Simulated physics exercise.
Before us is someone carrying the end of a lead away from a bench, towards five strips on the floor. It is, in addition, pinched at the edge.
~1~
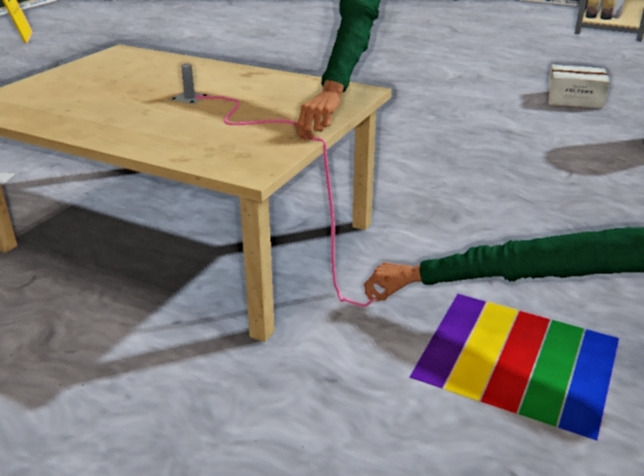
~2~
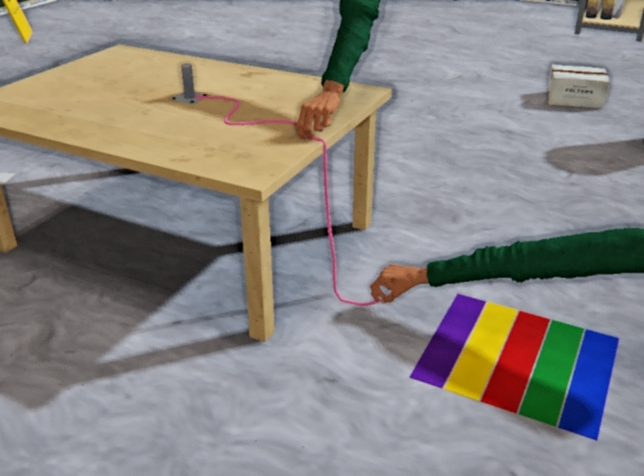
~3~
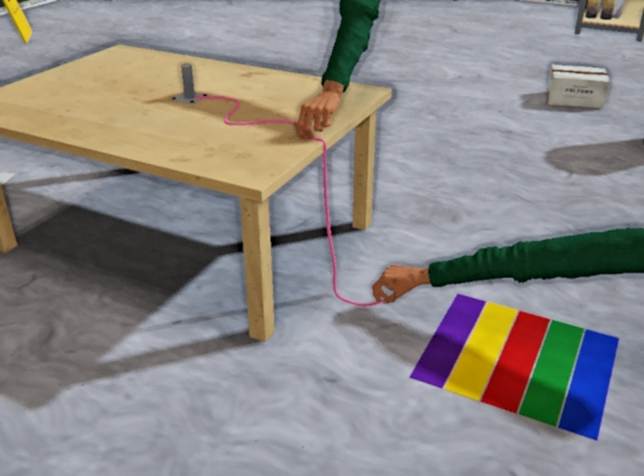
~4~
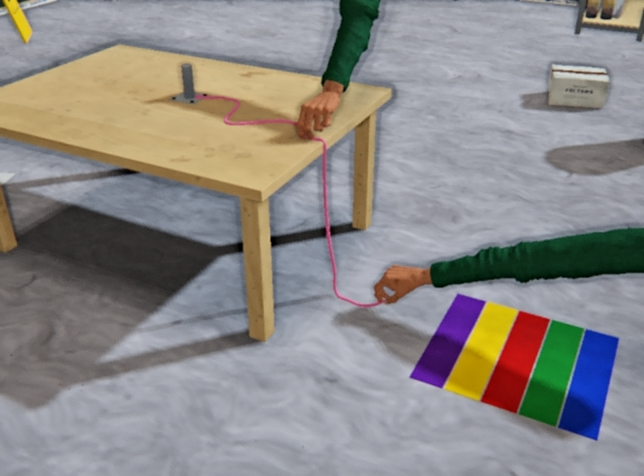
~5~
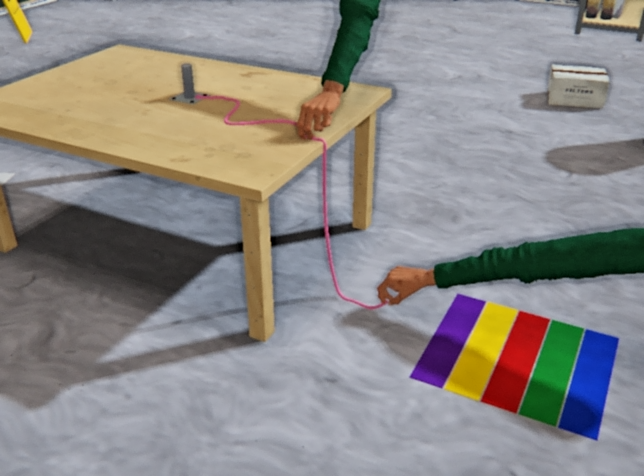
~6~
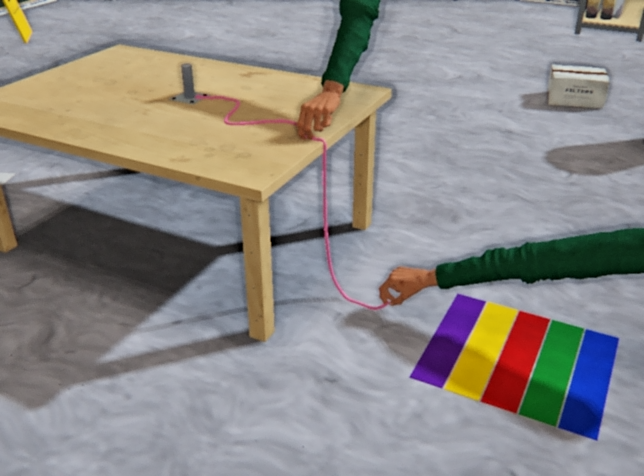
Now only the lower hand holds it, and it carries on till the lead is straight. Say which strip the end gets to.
It gets to the green strip.
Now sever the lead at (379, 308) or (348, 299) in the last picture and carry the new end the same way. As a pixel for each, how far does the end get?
Estimated pixels: (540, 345) then (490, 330).
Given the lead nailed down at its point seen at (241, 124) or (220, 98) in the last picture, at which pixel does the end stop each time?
(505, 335) and (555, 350).
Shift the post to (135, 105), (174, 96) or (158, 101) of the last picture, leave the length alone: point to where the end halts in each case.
It works out at around (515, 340), (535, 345) and (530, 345) for the three tries.
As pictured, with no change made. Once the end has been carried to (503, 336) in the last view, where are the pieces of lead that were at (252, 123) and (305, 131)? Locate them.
The first sits at about (296, 128) and the second at about (336, 168).
A little later, end near (503, 336); over yellow.
Next, end near (539, 346); over red.
When it is tight, end near (562, 353); over green. The green one.
